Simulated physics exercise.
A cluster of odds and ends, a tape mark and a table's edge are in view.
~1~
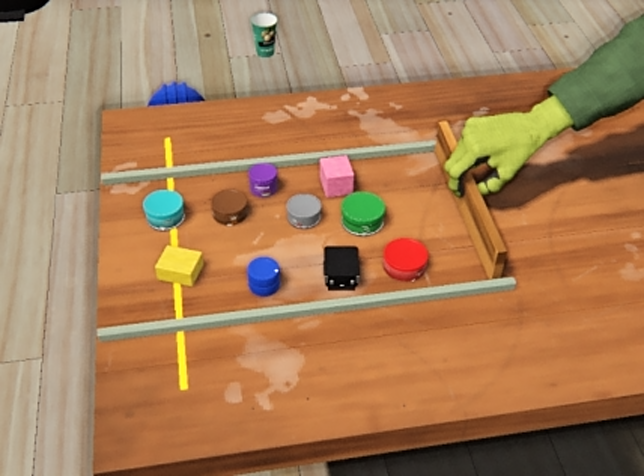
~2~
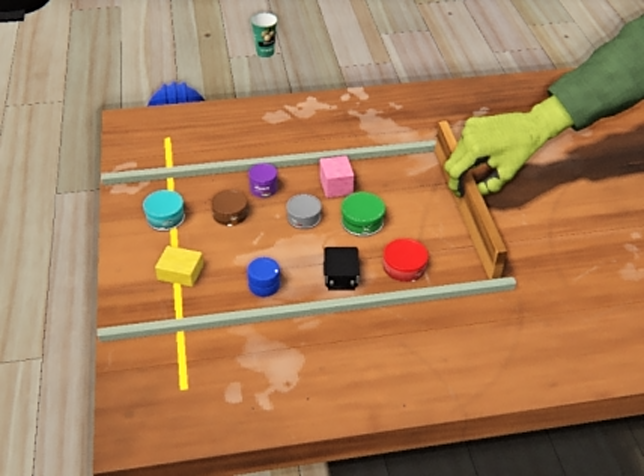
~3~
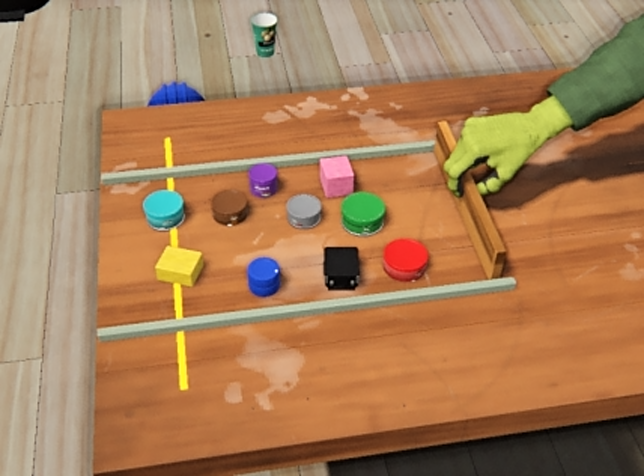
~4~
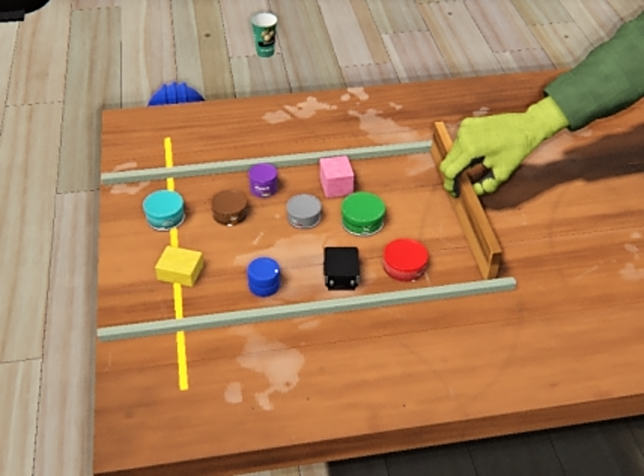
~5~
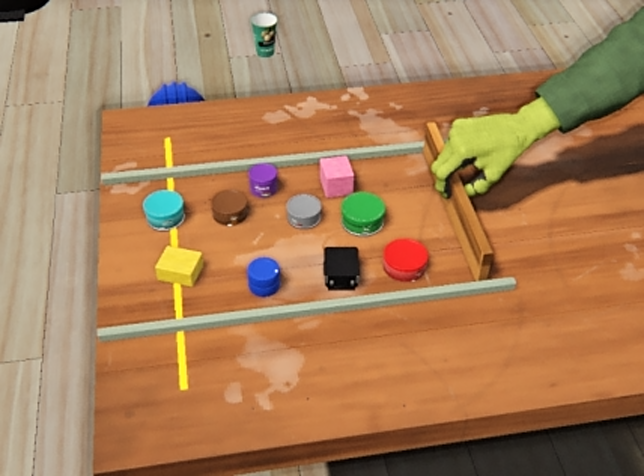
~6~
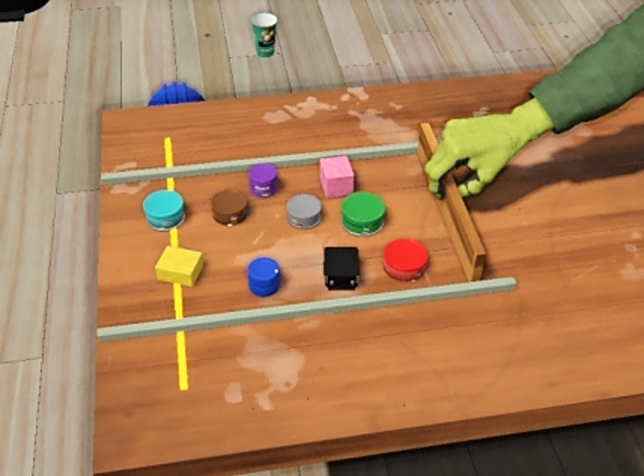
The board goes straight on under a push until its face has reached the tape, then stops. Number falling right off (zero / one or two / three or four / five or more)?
All but one or two remain.
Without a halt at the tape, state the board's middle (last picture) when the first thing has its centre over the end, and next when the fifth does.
(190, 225), later (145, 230).
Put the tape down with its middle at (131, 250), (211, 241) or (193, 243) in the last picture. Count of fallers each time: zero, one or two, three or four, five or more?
In turn: 5 or more, none, none at all.
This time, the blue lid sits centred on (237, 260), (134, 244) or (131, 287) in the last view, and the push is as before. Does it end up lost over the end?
Try one it is not knocked off; try two it is not knocked off; try three it goes off the edge.
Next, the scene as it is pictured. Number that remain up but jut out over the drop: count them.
The tally is 1.
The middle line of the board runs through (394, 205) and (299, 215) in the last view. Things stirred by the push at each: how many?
By the first moment it's 1, by the second it's 8.
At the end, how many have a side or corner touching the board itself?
That comes to 4.
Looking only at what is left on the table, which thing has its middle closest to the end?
Result: The black case.
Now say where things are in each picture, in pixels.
In the first frame, turquoise tin (164, 210); yellow block (180, 266); brown tub (230, 208); board (467, 197); tape (175, 245).
In the second frame, yellow block (180, 266); green pot (363, 214).
In the third frame, brown tub (230, 208); black case (341, 269).
In the fourth frame, turquoise tin (165, 211); board (463, 197).
In the fifth frame, yellow block (180, 266); purple tub (263, 181).
In the sixth frame, turquoise tin (165, 211); yellow block (180, 266); brown tub (230, 208); board (448, 199); tape (175, 245).
Soon after, none off yet; turquoise tin at rest near (165, 211); yellow block at rest near (180, 266); brown tub at rest near (230, 208).
In the end, the number that fall off is one or two; gone, blue lid and turquoise tin.
